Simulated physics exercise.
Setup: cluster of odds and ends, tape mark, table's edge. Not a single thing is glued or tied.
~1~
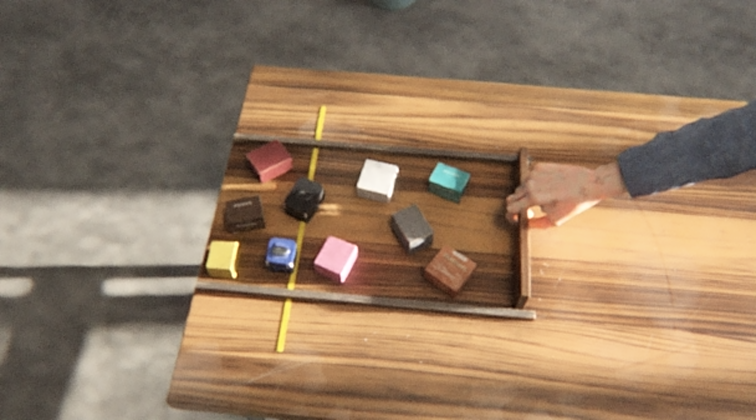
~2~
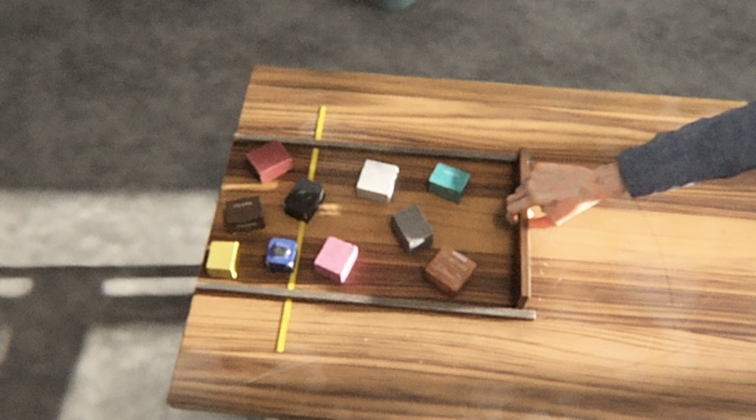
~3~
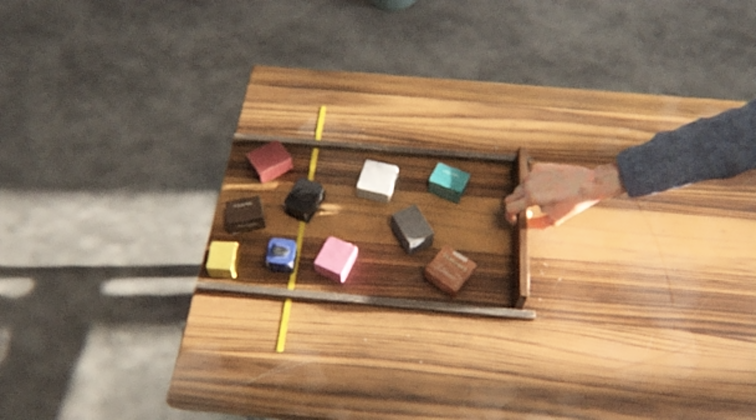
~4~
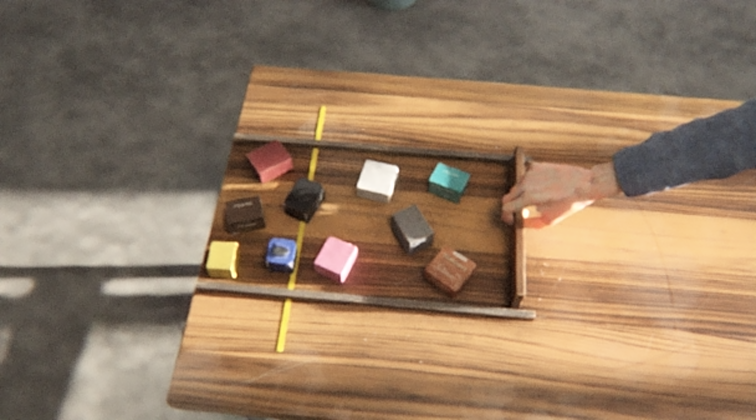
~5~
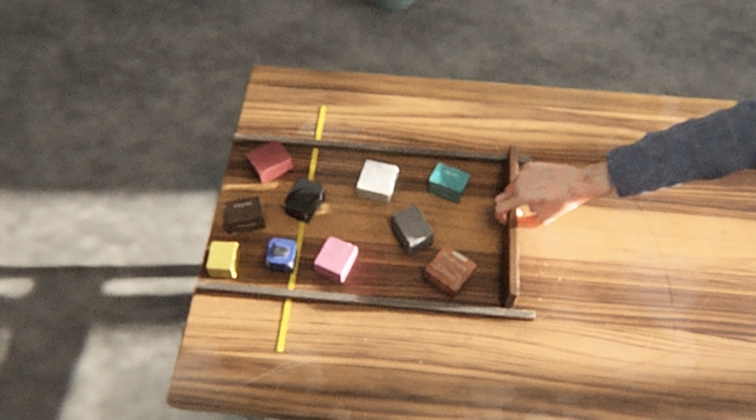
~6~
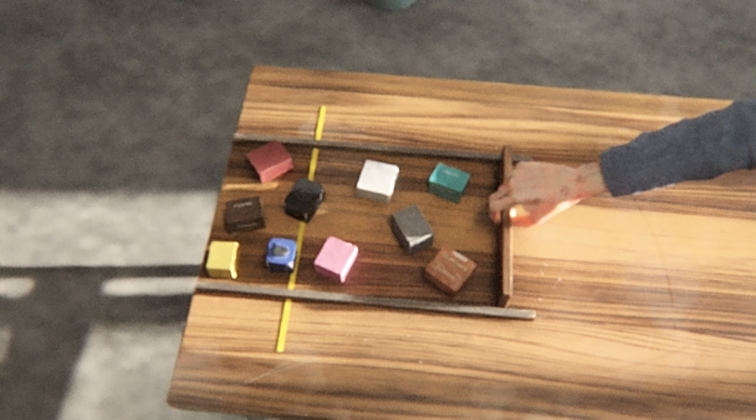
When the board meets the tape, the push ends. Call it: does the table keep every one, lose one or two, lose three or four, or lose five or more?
It loses one or two.
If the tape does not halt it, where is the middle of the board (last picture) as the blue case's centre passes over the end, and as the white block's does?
The middle would be close to (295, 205) and then close to (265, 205).
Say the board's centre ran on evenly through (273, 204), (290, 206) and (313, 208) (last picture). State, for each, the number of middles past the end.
Counts: 4, 3, 1.
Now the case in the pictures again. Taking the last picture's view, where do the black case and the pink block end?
You'll find the black case at roughly (255, 203) and the pink block at roughly (243, 254).
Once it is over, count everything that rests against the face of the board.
It's 3.
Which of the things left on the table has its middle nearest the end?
The foremost one is the blue case.
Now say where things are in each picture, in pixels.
Yellow block (223, 260); brown box (246, 214); red block (270, 161); board (522, 225); tape (304, 216), in the first picture.
Brown box (246, 215); board (522, 225), in the second picture.
Red block (270, 161); white block (378, 182), in the third picture.
Yellow block (223, 260); orange box (450, 271), in the fourth picture.
Brown box (246, 215); grey block (412, 230), in the fifth picture.
Yellow block (223, 260); brown box (246, 215); red block (270, 161); board (505, 224); tape (304, 216), in the sixth picture.
Soon after, none off yet; yellow block at rest near (223, 260); brown box at rest near (246, 215); red block at rest near (270, 161).
In the end, the number that fall off is one or two; gone, red block and yellow block.
